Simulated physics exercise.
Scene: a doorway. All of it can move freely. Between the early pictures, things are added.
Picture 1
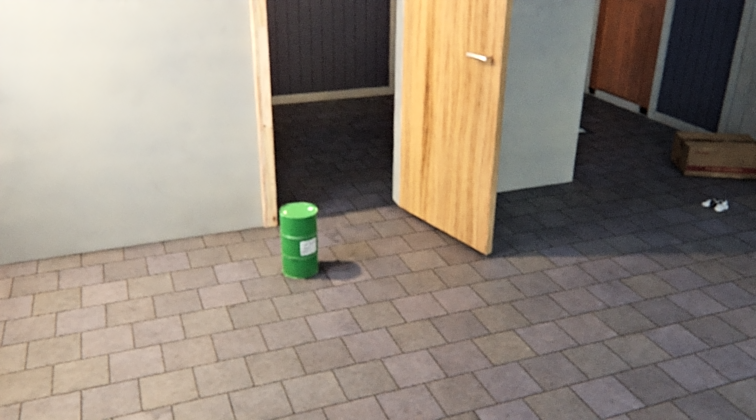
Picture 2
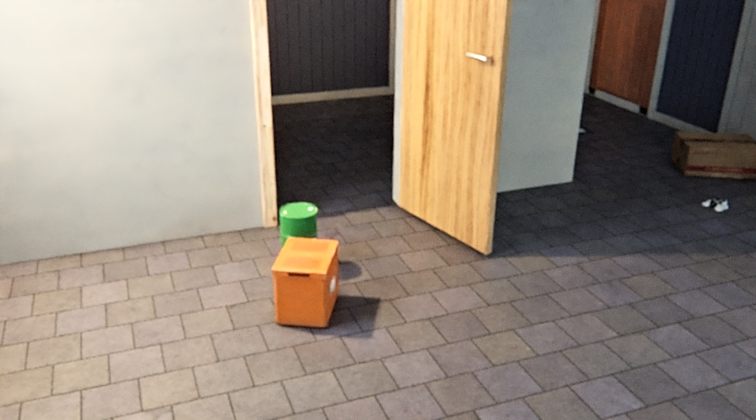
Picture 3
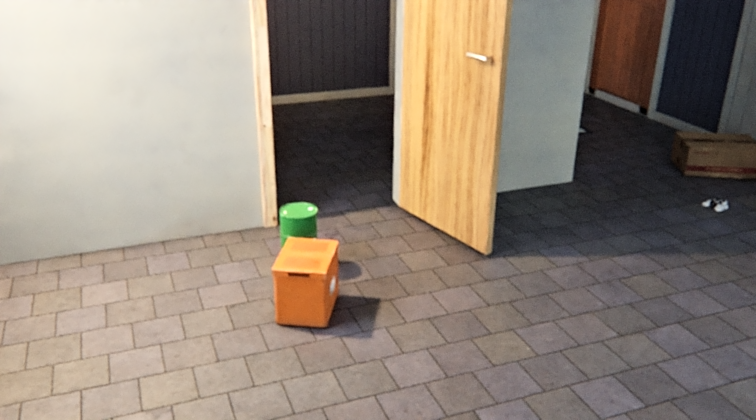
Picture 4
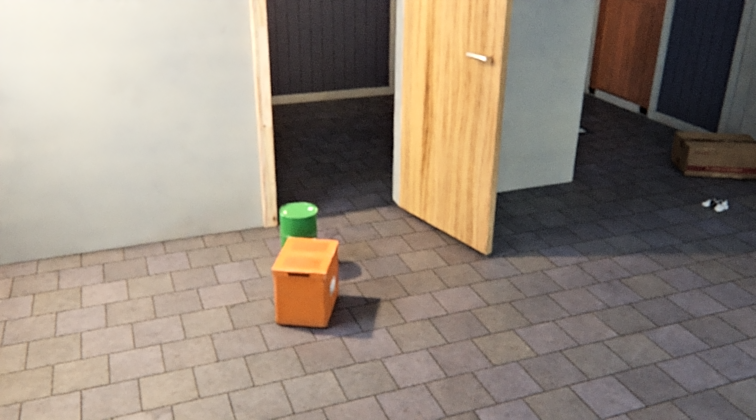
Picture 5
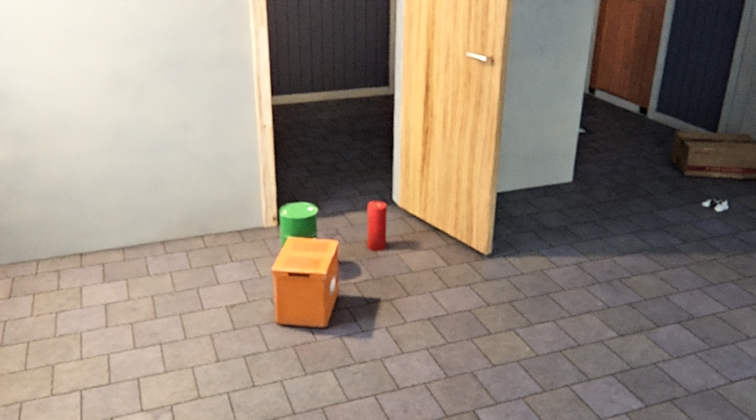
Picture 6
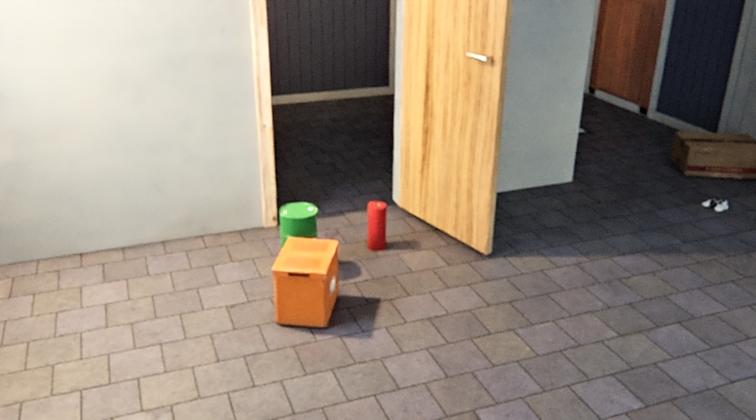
An orange box appears in front of a green drum on the tiled floor, then a red cylinder appears to the right, near the wide-open wooden door; nothing else changes, and the door and objects stay still.
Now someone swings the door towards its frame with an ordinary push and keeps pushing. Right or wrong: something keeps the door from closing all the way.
Wrong.
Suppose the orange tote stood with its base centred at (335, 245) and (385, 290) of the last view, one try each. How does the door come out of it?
Well, on the first go it is held back, and on the second it makes it all the way.
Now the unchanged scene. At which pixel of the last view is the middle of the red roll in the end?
Pretty much around (301, 193), I'd say.
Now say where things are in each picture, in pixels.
The first frame shows door wide open and still.
The second frame shows door wide open and still; orange tote (307, 283).
The third frame shows door wide open and still; orange tote (307, 283).
The fourth frame shows door wide open and still; orange tote (307, 283).
The fifth frame shows door wide open and still; orange tote (307, 283).
The sixth frame shows door wide open and still; red roll (377, 226); orange tote (307, 283).
Then, 1.00 s on from there, open by 51°; red roll shifted about its own width near (361, 224).
Then, 1.40 s on from there, open by 22°; red roll shifted well along near (315, 213).
Then, 1.90 s on from there, open by 0°; red roll turned 46° from how it was put near (287, 191).
In the end, open by 0°; toppled on the floor, red roll; the other 2 unmoved. At the end, from the last picture's camera, red roll near (301, 193).
